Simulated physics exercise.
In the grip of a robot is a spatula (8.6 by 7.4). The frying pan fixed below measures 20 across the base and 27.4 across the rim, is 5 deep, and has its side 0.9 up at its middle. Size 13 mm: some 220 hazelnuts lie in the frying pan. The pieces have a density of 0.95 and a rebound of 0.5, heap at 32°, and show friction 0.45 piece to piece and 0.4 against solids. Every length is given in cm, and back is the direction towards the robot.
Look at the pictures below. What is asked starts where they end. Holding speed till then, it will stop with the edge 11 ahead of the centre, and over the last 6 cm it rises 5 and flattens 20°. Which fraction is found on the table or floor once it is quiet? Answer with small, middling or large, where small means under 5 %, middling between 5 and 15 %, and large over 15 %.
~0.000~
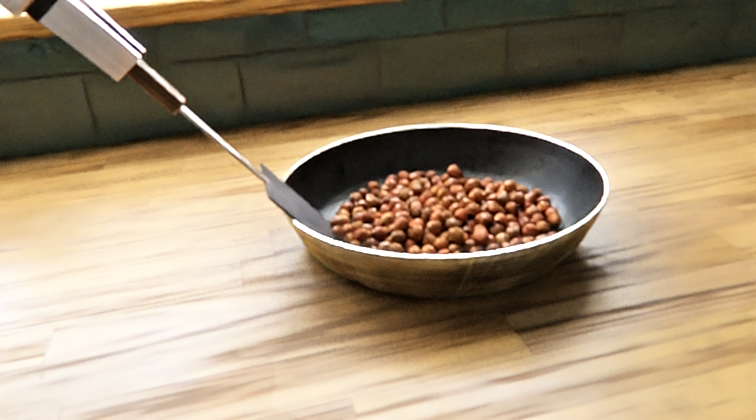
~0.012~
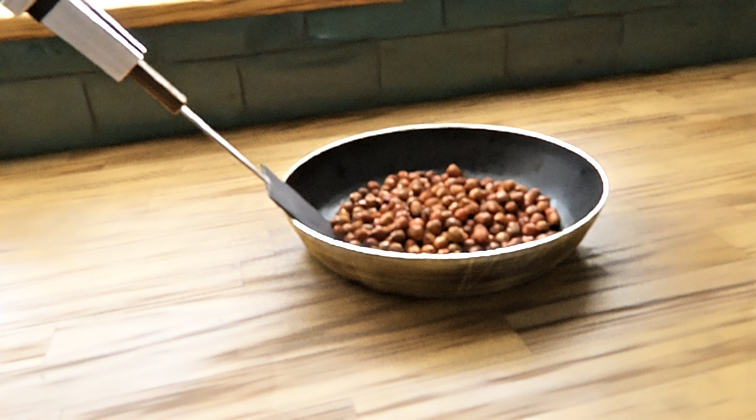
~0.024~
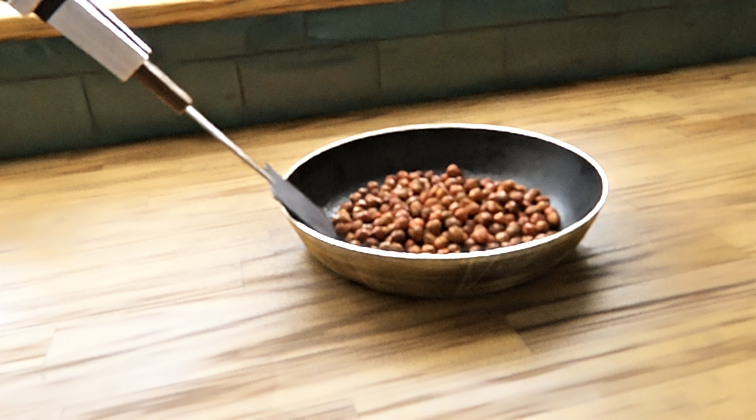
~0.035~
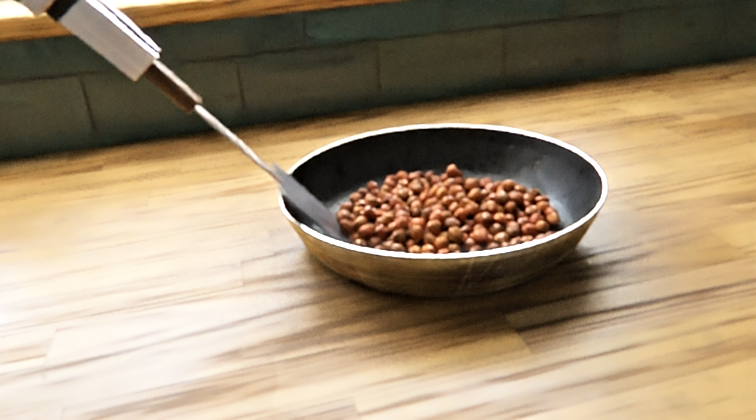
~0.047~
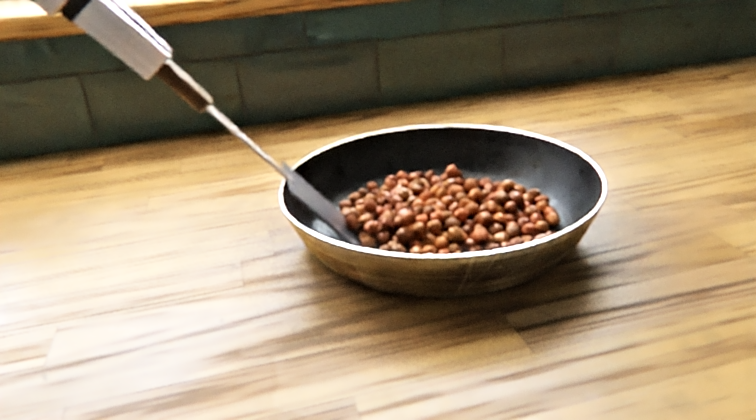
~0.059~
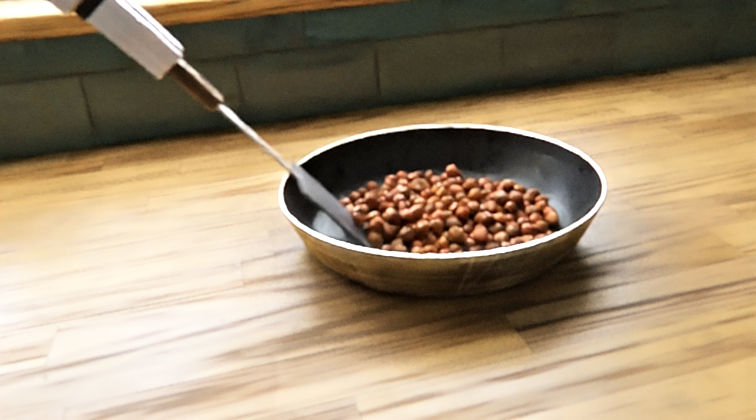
It is middling.
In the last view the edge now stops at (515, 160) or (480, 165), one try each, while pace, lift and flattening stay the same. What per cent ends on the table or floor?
Respectively about 0 and 0 percent end on the table or floor.
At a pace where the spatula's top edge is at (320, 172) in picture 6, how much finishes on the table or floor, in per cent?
About 20 percent.
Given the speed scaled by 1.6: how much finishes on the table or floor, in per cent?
I'd put it around 20 per cent.
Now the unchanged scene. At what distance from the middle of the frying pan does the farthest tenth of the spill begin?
That works out to near 50 cm.
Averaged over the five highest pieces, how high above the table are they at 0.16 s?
I'd put it close to 4 cm.
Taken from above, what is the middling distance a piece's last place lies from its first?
Roughly 3 cm.
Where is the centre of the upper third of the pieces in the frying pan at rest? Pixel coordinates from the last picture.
I'd put it close to (524, 190).
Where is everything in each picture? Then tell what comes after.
Spatula top edge at (264, 179), sloping 52°; upper third of the load around (438, 211), from x 335 to 555, top at y 170; 218 in the frying pan, in the first picture.
Spatula top edge at (265, 179), sloping 52°; upper third of the load around (438, 211), from x 335 to 555, top at y 170, in the second picture.
Spatula top edge at (269, 179), sloping 52°; upper third of the load around (437, 211), from x 340 to 555, top at y 170, in the third picture.
Spatula top edge at (277, 178), sloping 52°; upper third of the load around (435, 212), from x 345 to 555, top at y 170, in the fourth picture.
Spatula top edge at (287, 177), sloping 52°; upper third of the load around (423, 213), from x 345 to 555, top at y 170, in the fifth picture.
Spatula top edge at (297, 176), sloping 52°; upper third of the load around (429, 211), from x 345 to 555, top at y 170; 218 in the frying pan, in the sixth picture.
By 0.16 s, sloping 52°, highest piece 4 above the table; 218 in the frying pan.
By 0.25 s, sloping 47°, highest piece 5 above the table; 218 in the frying pan.
By 0.50 s, sloping 32°, highest piece 5 above the table; 196 in the frying pan, 19 on the table or floor, 3 on the blade or in flight.
By 1.55 s, sloping 32°, highest piece 4 above the table; 196 in the frying pan, 22 on the table or floor.
Final count, 196 in the frying pan, 22 on the table or floor. That is 10 % on the table or floor.
